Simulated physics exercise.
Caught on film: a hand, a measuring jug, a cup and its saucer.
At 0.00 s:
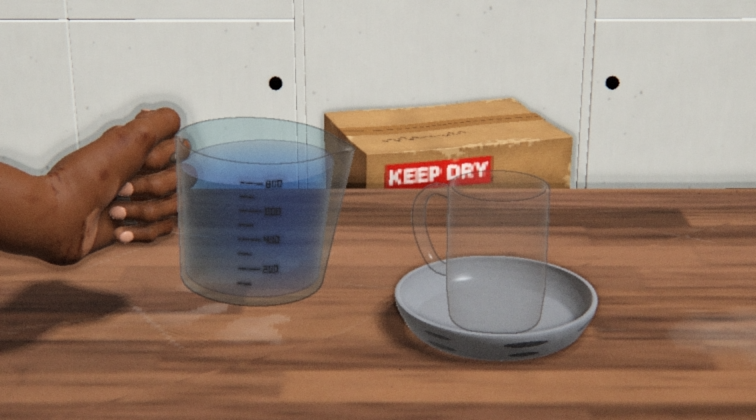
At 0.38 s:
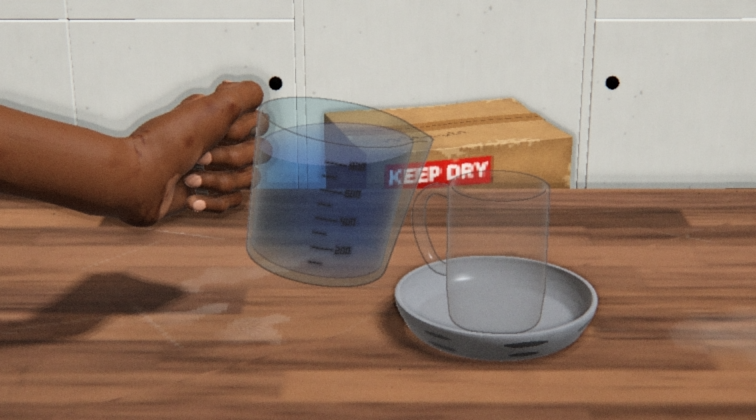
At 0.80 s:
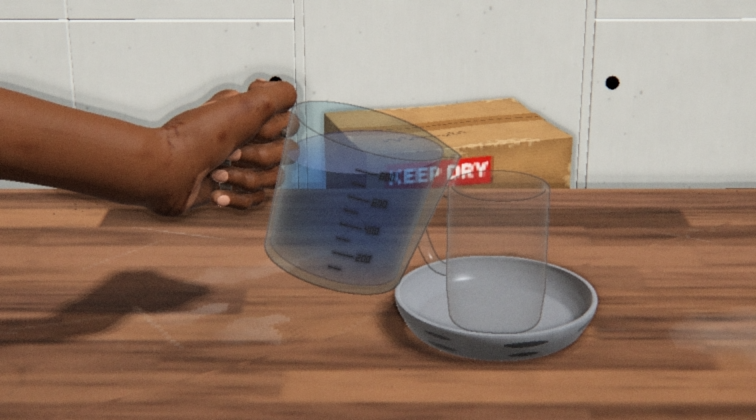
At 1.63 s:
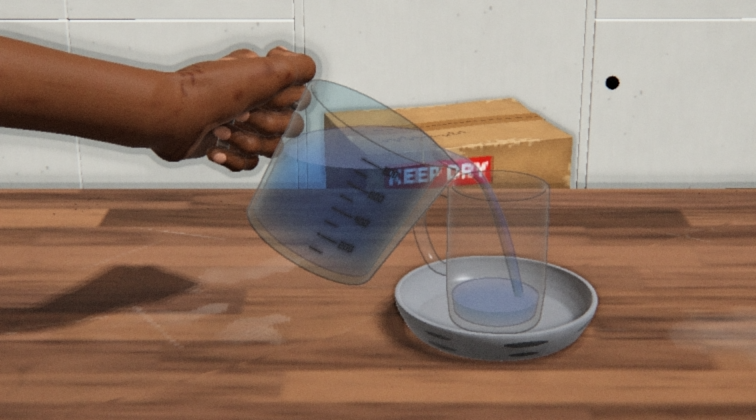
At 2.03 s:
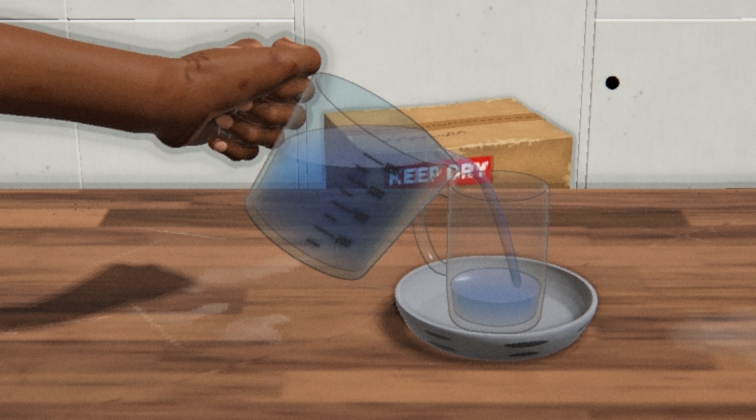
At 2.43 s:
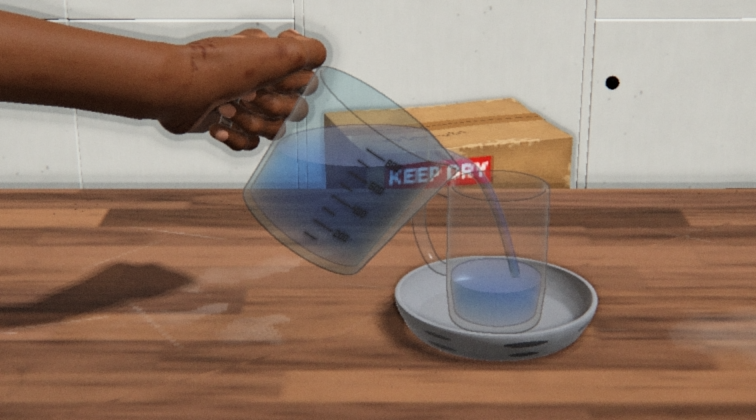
A hand carried a clear measuring jug of blue liquid to the right, toward an empty glass cup on a grey saucer, then tilted it and poured a thin stream into the cup, partly filling it.
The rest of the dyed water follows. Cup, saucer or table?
The dyed water floods on to the top.
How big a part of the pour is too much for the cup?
About 50 per cent.
After 6.4 s, the cup is full to the brim; the saucer is wet, with room to spare.
After 9.6 s, the cup is full to the brim; the saucer is nearly full.
After 12.3 s, the cup is full to the brim; the saucer is full and running over.
